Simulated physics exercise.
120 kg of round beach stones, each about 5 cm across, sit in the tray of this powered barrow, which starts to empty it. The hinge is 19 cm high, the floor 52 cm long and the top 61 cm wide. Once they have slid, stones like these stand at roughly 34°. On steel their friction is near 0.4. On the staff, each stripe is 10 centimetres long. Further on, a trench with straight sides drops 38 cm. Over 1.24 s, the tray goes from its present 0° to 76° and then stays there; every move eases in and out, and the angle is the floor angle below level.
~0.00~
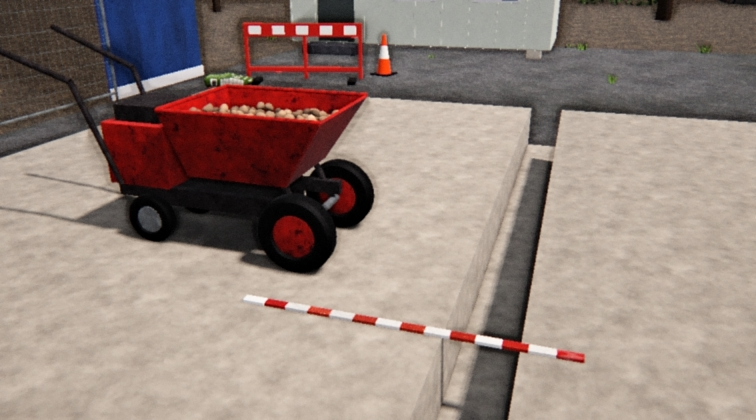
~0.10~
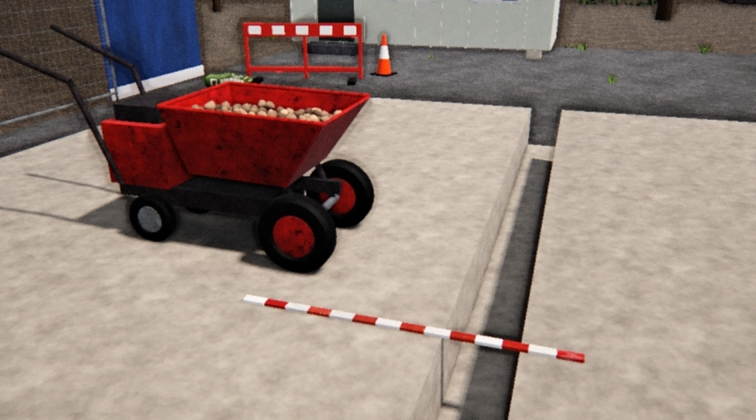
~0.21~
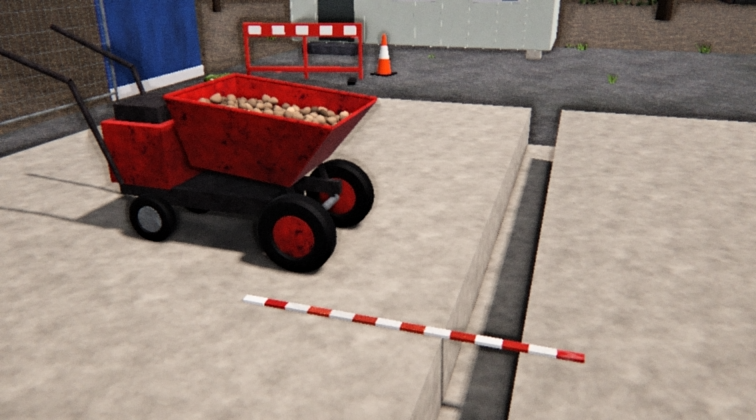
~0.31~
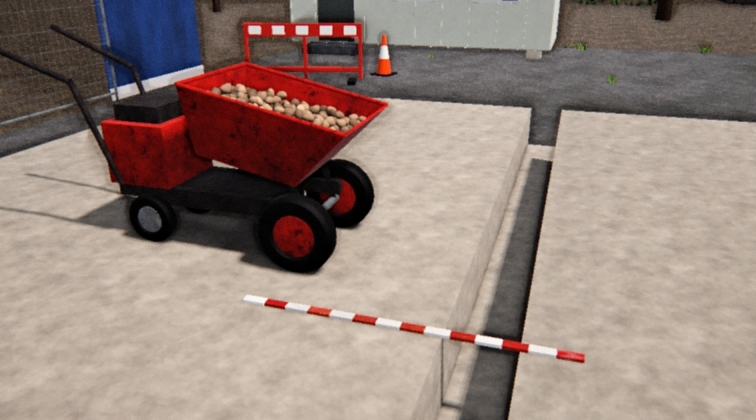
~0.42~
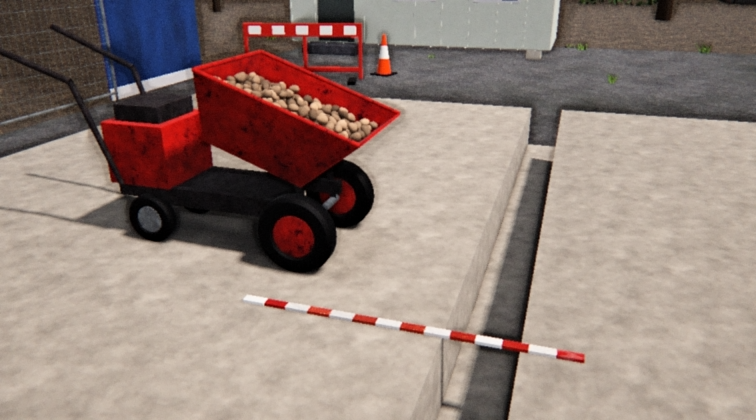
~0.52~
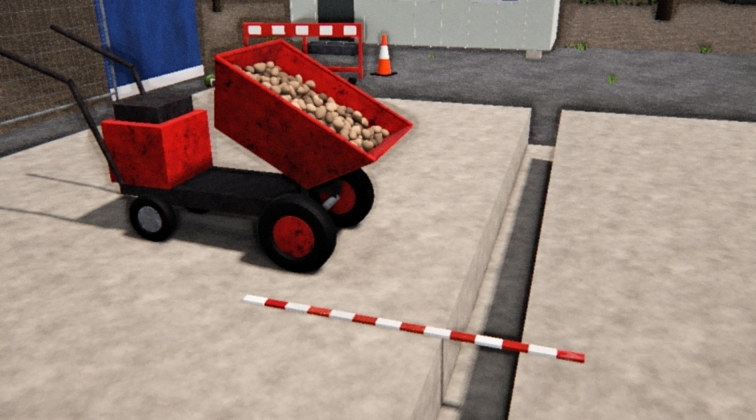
In a paved yard with a straight-sided trench, a red powered barrow full of brownish stones stands behind a red-and-white striped staff. Its tray begins level, then tilts gently down toward the right. The tilt steepens as the rear rises well above the black chassis, while the wheels stay put.
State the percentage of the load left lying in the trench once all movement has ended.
The share left there is about 80 per cent.
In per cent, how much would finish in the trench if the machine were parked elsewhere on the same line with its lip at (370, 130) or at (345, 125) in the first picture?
Some 75 and some 95 per cent, in that order.
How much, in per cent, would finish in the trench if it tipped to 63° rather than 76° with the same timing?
About 55 per cent would end up in the trench.
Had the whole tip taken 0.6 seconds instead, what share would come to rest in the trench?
With that change, it comes to around 85 per cent.
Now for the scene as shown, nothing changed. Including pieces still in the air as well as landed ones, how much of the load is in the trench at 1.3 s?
By that point it's something like 35 in a hundred.
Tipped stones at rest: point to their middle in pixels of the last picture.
The tipped stones centre close to (491, 319).
After 0.9 s the floor is at 64°; 100 % in the tray; the foremost stones are at (424, 207).
After 1.3 s the floor is at 76°; 50 % in the tray, 16 % short of the trench, 34 % in the trench; the foremost stones are at (521, 336).
After 1.7 s the floor is at 76°; 17 % in the tray, 21 % short of the trench, 61 % in the trench; the foremost stones are at (542, 326).
After 3.6 s the floor is at 76°; 0 % in the tray, 20 % short of the trench, 80 % in the trench; the foremost stones are at (569, 307).
